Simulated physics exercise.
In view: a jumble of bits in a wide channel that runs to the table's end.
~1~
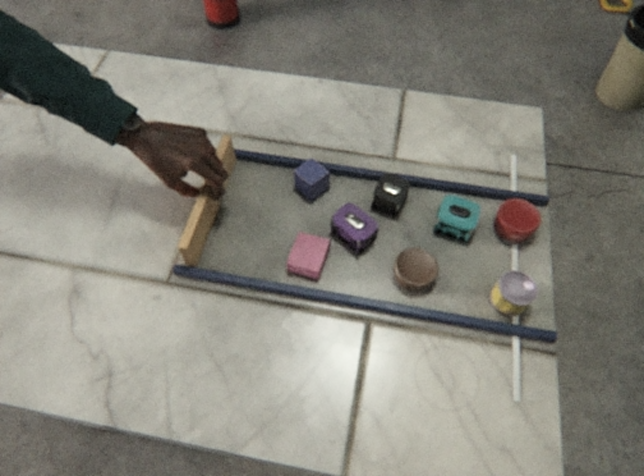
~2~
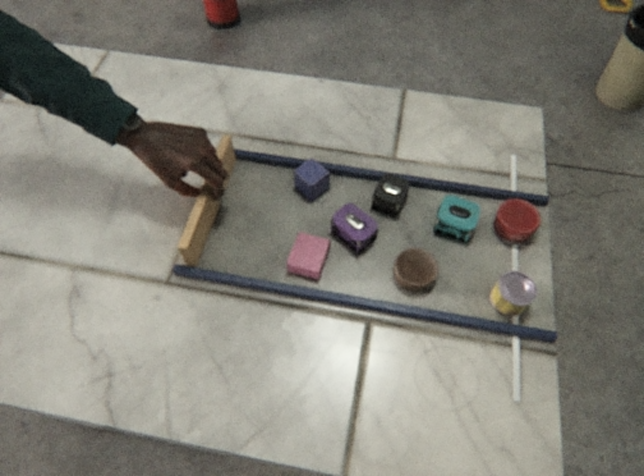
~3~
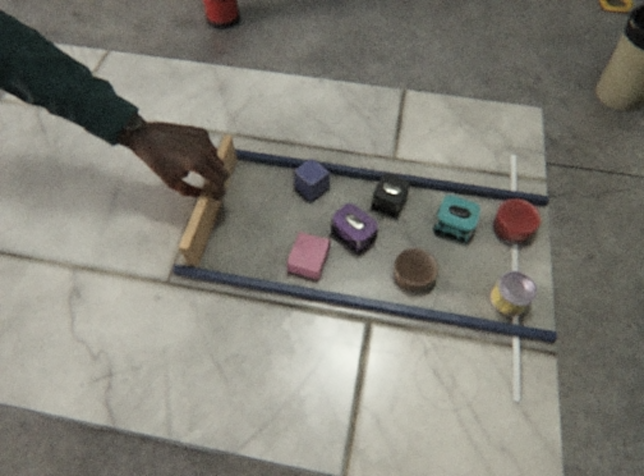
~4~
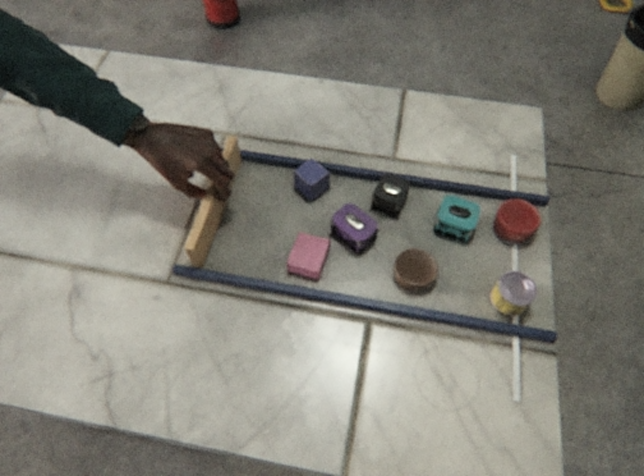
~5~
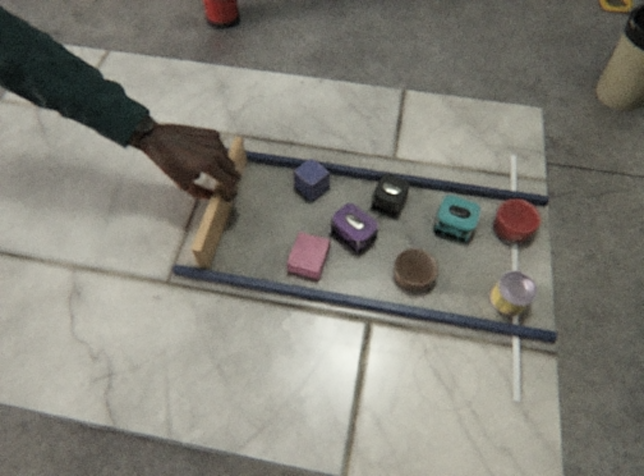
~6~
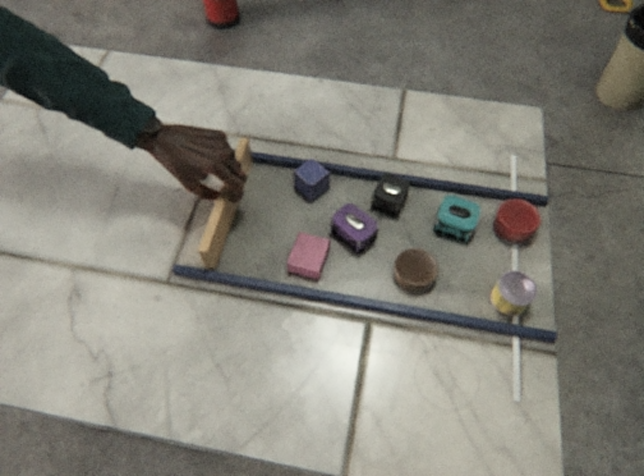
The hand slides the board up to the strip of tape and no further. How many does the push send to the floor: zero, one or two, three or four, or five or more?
As it turns out, the number that fall off is five or more.
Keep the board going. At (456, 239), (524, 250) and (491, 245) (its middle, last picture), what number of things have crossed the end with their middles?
Place by place, 0, 5 and 3.
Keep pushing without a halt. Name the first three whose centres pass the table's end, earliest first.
The order is the yellow tin, the red tin, the turquoise case.
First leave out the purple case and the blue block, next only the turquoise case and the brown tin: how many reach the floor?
Fallen: 4, and 3 in the other try.
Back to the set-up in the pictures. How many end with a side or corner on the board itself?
In contact: 3.
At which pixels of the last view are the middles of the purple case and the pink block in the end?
First (540, 249), then (535, 292).
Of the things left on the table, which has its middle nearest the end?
The purple case.
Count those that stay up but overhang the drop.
That would be 1.
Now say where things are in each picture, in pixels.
The first frame shows red tin (516, 222); yellow tin (513, 294); turquoise case (457, 218); board (210, 199); tape (515, 260).
The second frame shows yellow tin (513, 294); brown tin (415, 270).
The third frame shows turquoise case (457, 218); black case (391, 195).
The fourth frame shows red tin (515, 222); purple case (354, 228).
The fifth frame shows yellow tin (513, 294); board (223, 201).
The sixth frame shows red tin (515, 222); yellow tin (513, 294); turquoise case (457, 218); board (228, 202); tape (515, 260).
Soon after, none off yet; red tin at rest near (515, 222); yellow tin at rest near (513, 294); turquoise case at rest near (457, 218).
In the end, the number that fall off is five or more; gone, black case, brown tin, turquoise case, yellow tin and red tin.
